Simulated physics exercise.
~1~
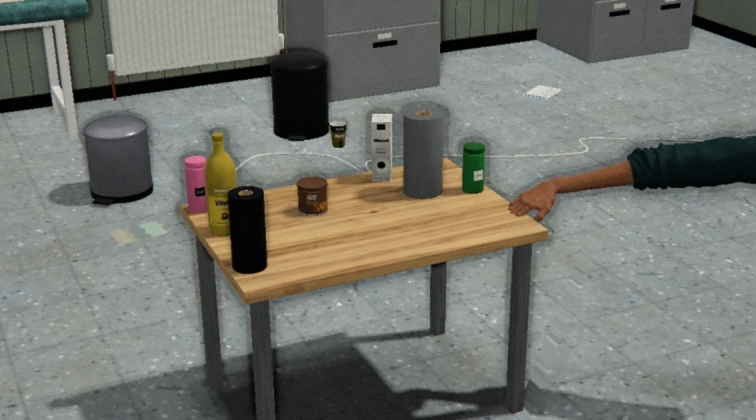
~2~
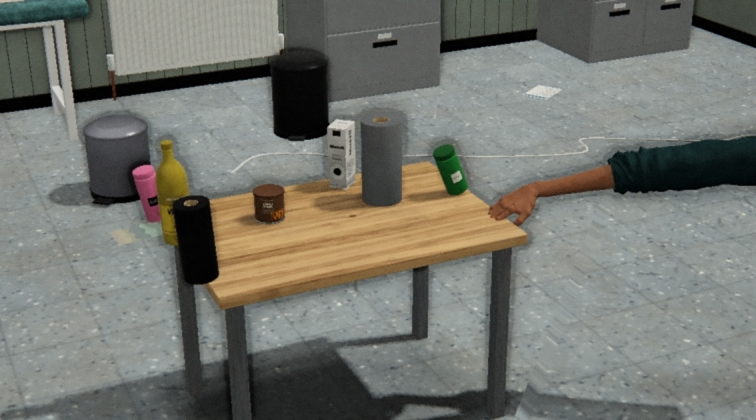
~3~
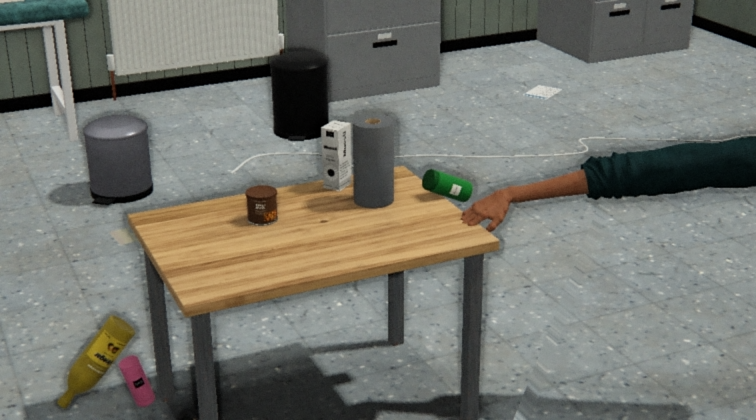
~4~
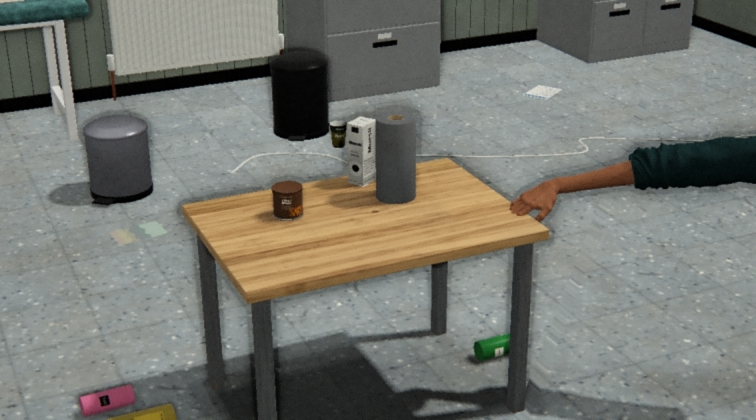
The clip opens on a light wooden table crowded with bottles, jars, rolls and a carton, with a hand resting at its right edge. The table slides left along with the hand, and the pink jar and green jar begin to lean. As it moves farther left, the yellow bottle and pink jar tumble off the left side, the black roll drops from view and the green jar tips onto its side. The table then shifts back right, leaving the yellow bottle, pink jar and green jar lying on the floor, while the grey roll, brown tin and white carton still stand on top.
